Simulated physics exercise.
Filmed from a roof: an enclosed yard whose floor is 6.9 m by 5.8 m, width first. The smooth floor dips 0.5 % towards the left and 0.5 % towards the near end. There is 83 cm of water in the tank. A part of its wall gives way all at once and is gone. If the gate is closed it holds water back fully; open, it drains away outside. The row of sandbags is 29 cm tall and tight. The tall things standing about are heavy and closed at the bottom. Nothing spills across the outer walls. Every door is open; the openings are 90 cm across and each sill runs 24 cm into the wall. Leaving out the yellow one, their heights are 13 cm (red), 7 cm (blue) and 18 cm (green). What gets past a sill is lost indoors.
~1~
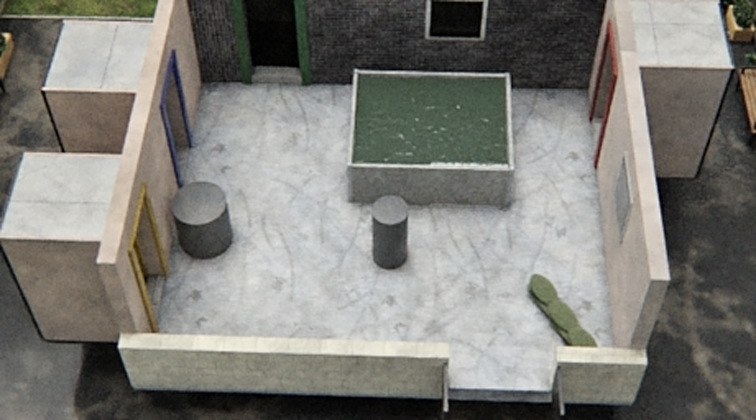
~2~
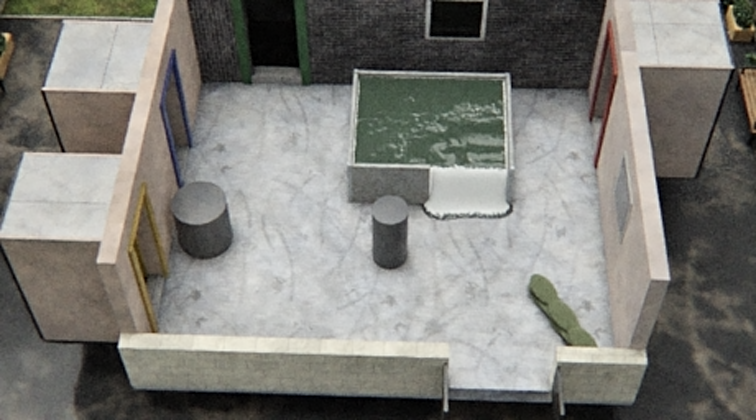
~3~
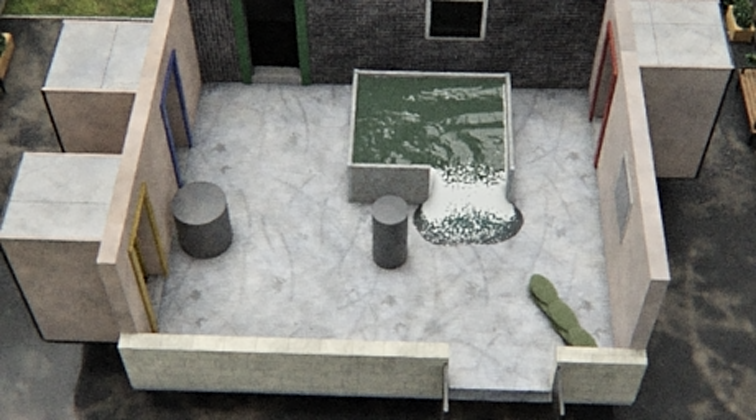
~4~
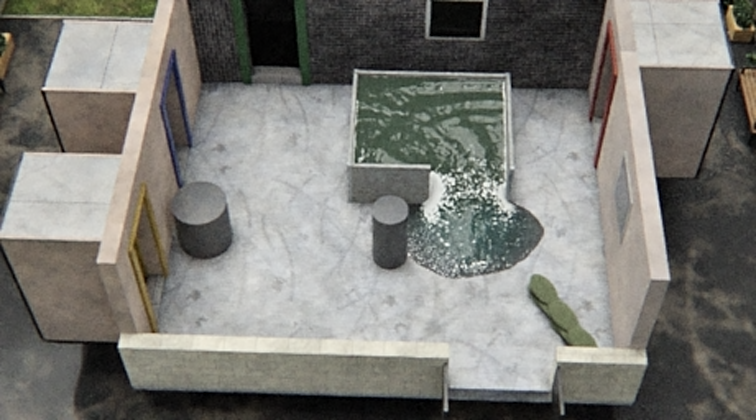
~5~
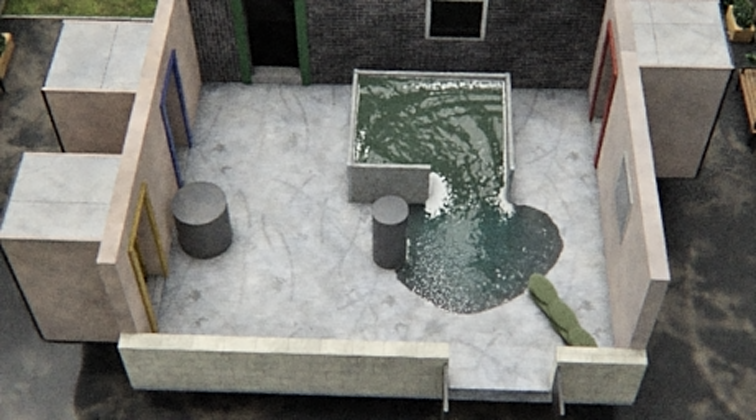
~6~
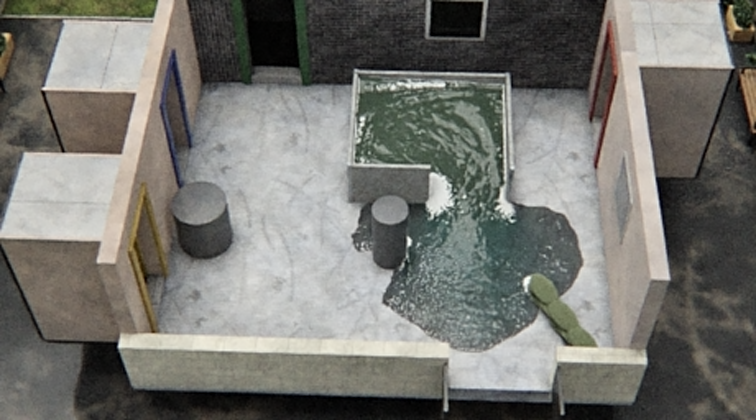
To begin with, dark green water sits still in a raised tank in a walled yard with open doorways. Part of the tank's front wall gives way, and water pours through the gap, foaming white, then spreads past the grey cylinder and around the green, lumpy object, darkening the pale floor.
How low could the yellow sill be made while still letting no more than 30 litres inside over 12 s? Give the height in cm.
At least 11.5 cm or so.
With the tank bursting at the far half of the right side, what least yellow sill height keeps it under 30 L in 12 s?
Then roughly 10.5 cm.
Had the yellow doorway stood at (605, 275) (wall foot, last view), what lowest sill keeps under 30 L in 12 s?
Roughly 21 cm.
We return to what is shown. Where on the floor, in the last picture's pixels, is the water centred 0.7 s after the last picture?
At about (442, 191).
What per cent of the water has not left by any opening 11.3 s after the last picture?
Some 52 per cent remains.
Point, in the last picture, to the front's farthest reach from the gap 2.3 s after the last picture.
Near (150, 364).
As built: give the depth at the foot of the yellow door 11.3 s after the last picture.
Roughly 8.5 cm deep.
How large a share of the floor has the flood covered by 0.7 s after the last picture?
Some 30 per cent of it.
Then, 0.7 s after the last picture water covers 30 % of the floor, deepest (46 cm) near (476, 209); it has not reached the yellow door.
Then, 2.3 s after the last picture water covers 45 % of the floor, deepest (36 cm) near (615, 378); 10 cm at the yellow door, 0 litres in over its 10 cm sill.
Then, 11.3 s after the last picture water covers 95 % of the floor, deepest (10 cm) near (198, 366); 8 cm at the yellow door, 59 litres in over its 10 cm sill.
At the yellow door as built, the water peaked near 17 cm, 2.9 s after the last picture.
With a sill of 10 cm, 60 litres would have come in within the 12 s; with 14 cm, 10 litres. So under 30 litres takes about 11.5 cm.
